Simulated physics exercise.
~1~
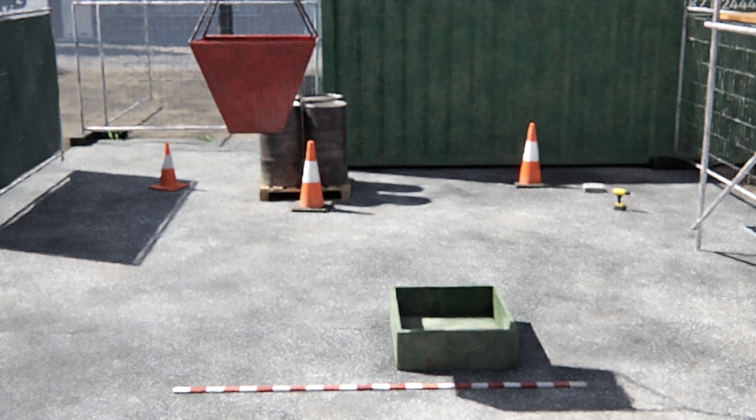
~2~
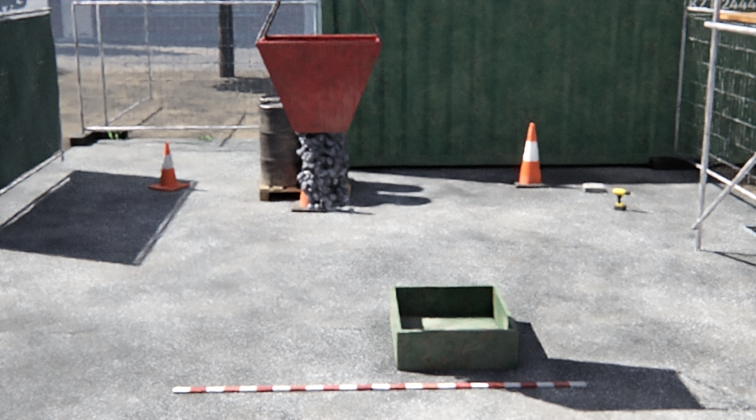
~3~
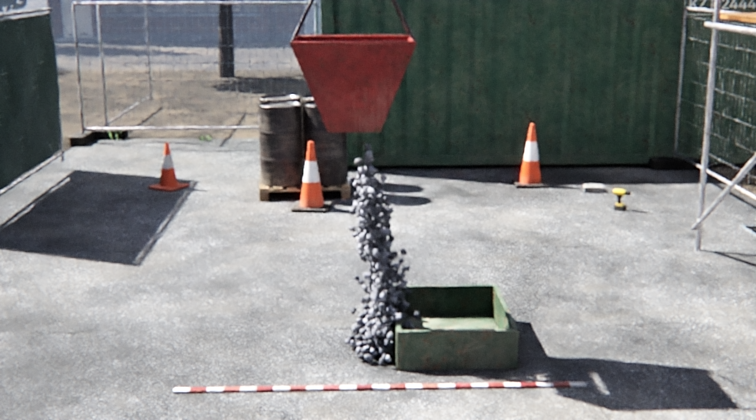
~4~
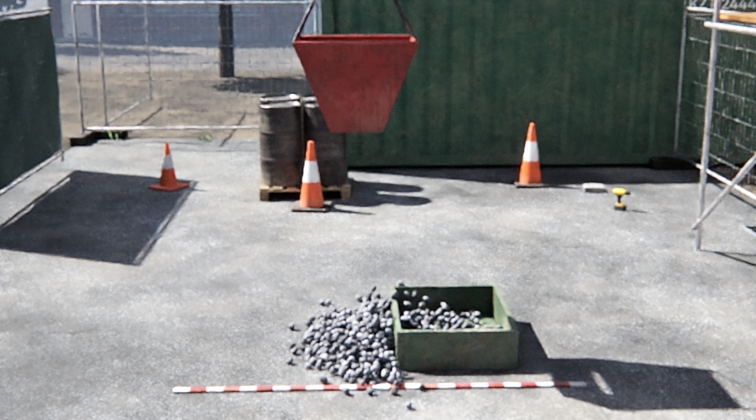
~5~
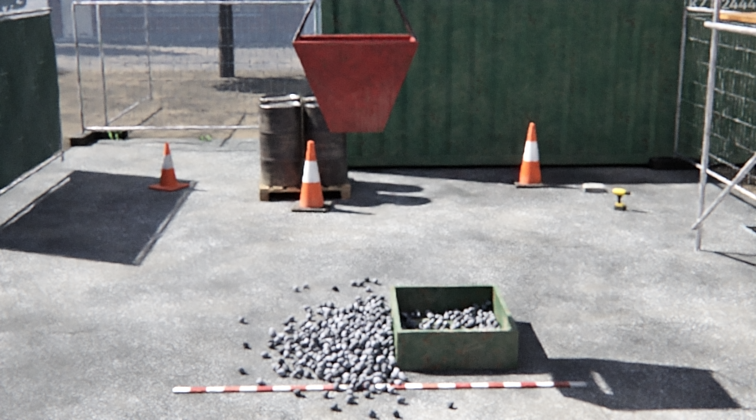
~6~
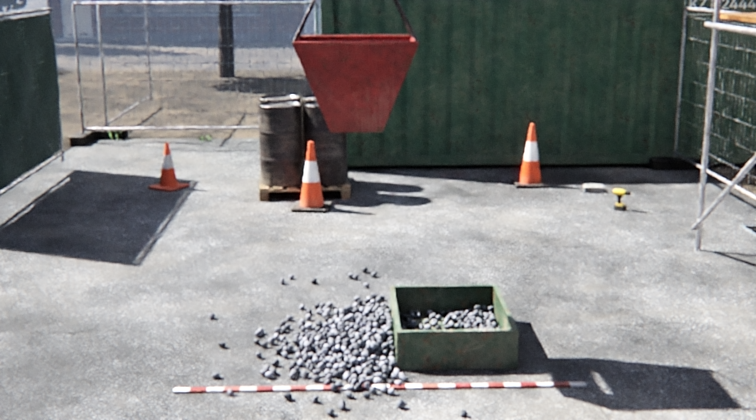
To begin with, a red hopper hangs above a paved yard, near dark barrels and orange cones, with an open green bin standing on the ground behind a red and white striped staff. The hopper moves to the right, and grey stones begin to pour from its underside before it reaches the bin. It travels a little farther and stops while the stones drop in a column at the bin's left edge. They pile up beside the bin, with some landing inside, and a few scatter outward across the paving. Finally, most of the stones lie left of the bin, a smaller share rests inside it, and the hopper hangs still.
